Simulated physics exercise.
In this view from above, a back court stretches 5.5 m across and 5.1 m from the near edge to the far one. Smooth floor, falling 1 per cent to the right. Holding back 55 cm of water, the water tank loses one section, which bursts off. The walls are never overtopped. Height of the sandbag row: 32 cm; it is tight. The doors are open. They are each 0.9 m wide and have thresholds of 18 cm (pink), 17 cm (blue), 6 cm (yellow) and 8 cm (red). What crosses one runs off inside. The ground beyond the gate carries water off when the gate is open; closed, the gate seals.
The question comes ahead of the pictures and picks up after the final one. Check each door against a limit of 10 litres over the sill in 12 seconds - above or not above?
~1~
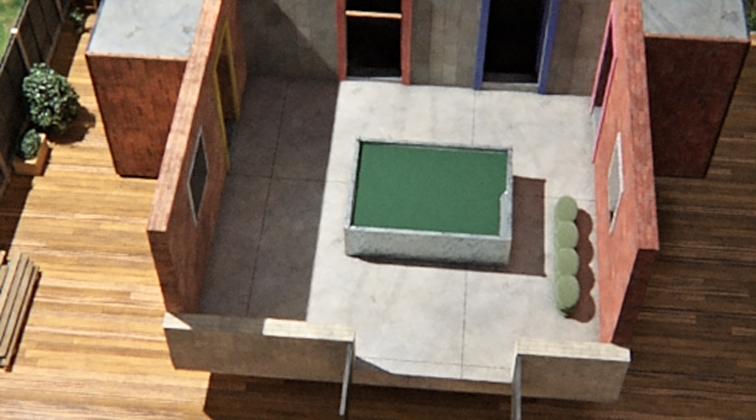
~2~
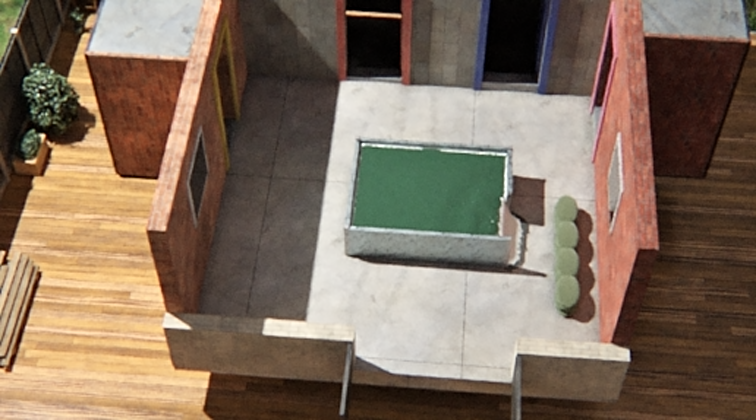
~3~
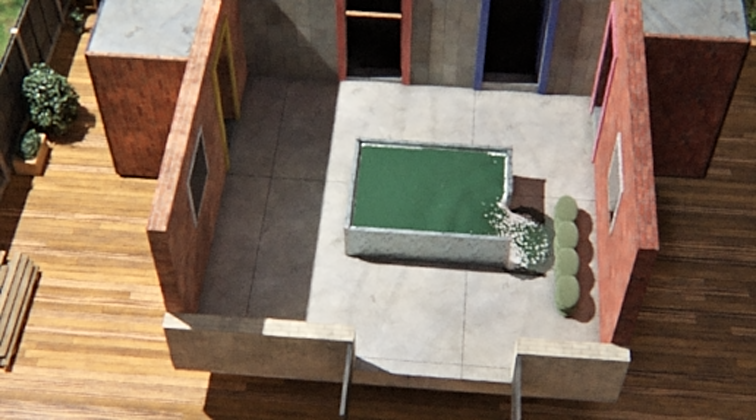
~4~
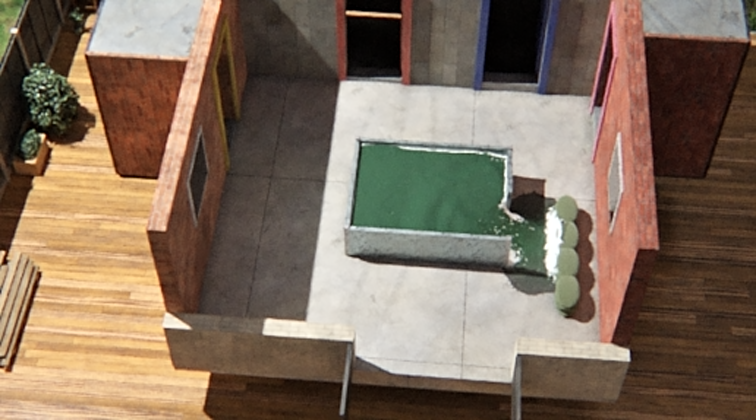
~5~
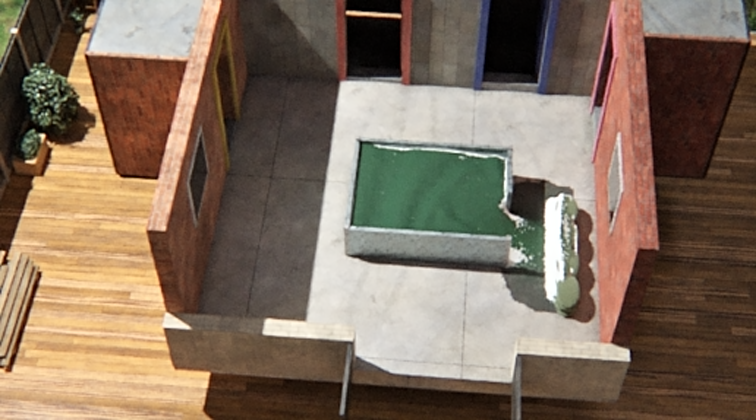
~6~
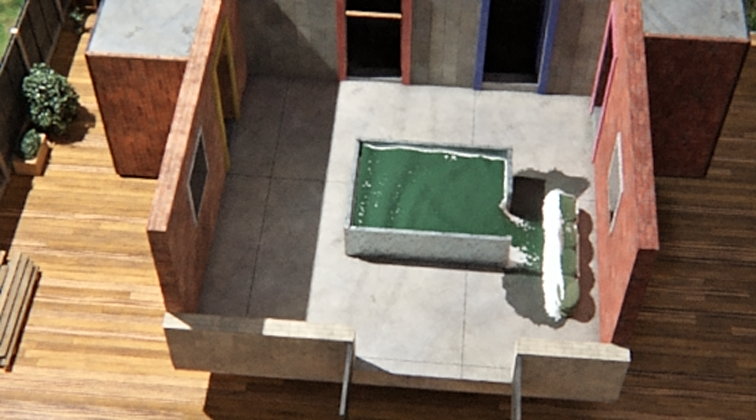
One by one: Pink door: The inflow ends up lower than the cap; blue door: The inflow ends up lower than the cap; yellow door: The inflow ends up lower than the cap; red door: The inflow ends up lower than the cap.
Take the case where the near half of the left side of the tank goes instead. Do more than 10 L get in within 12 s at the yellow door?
Well, at yellow it would be too much.
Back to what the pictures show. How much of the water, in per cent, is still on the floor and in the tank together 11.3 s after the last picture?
Remaining: Roughly 74 %.
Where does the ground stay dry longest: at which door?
Answer: The yellow door.
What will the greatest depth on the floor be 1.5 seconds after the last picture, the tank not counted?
Depth max: Approx. 38 cm.
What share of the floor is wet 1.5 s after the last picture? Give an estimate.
Roughly 35 % of the floor is wet.
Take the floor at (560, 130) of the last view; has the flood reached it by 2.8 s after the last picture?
Soaked.
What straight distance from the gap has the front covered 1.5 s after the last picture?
About 3.2 m.
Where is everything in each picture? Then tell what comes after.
The first frame shows the water tank at (431, 191) is whole and still, 55 cm deep.
In the second frame, the front is at (513, 218), 0.5 m from the gap at (505, 234); 0.1 m2 of floor is under water; 55 cm left at the back of the water tank.
In the third frame, water pours out at (504, 234) and has run 0.7 m, to (554, 238); typically 8 cm deep outside, 55 cm at the water tank's back.
In the fourth frame, the front is at (554, 205), 1.0 m from the gap at (504, 234); 1.0 m2 of floor is under water; 55 cm left at the back of the water tank.
In the fifth frame, water pours out at (504, 234) and has run 1.3 m, to (562, 193); typically 8 cm deep outside, 55 cm at the water tank's back.
In the sixth frame, the front is at (574, 182), 1.6 m from the gap at (505, 234); 1.6 m2 of floor is under water; 50 cm left at the back of the water tank.
Then, 0.7 s after the last picture water covers 20 % of the floor and is deepest (43 cm) near (550, 251); pink door 3 cm at the sill, 0 L in, blue door not reached, yellow door not reached, red door not reached.
Then, 1.5 s after the last picture water covers 35 % of the floor and is deepest (38 cm) near (550, 251); pink door 6 cm at the sill, 0 L in, blue door 14 cm at the sill, 0 L in, yellow door not reached, red door not reached.
Then, 2.8 s after the last picture water covers 40 % of the floor and is deepest (26 cm) near (550, 251); pink door 10 cm at the sill, 0 L in, blue door 15 cm at the sill, 0 L in, yellow door not reached, red door 3 cm at the sill, 0 L in.
Then, 6.3 s after the last picture water covers 75 % of the floor and is deepest (16 cm) near (550, 251); pink door 12 cm at the sill, 0 L in, blue door 10 cm at the sill, 1 L in, yellow door 5 cm at the sill, 0 L in, red door 5 cm at the sill, 0 L in.
Then, 11.3 s after the last picture water covers 95 % of the floor and is deepest (10 cm) near (550, 251); pink door 8 cm at the sill, 0 L in, blue door 6 cm at the sill, 1 L in, yellow door 5 cm at the sill, 2 L in, red door 6 cm at the sill, 0 L in.
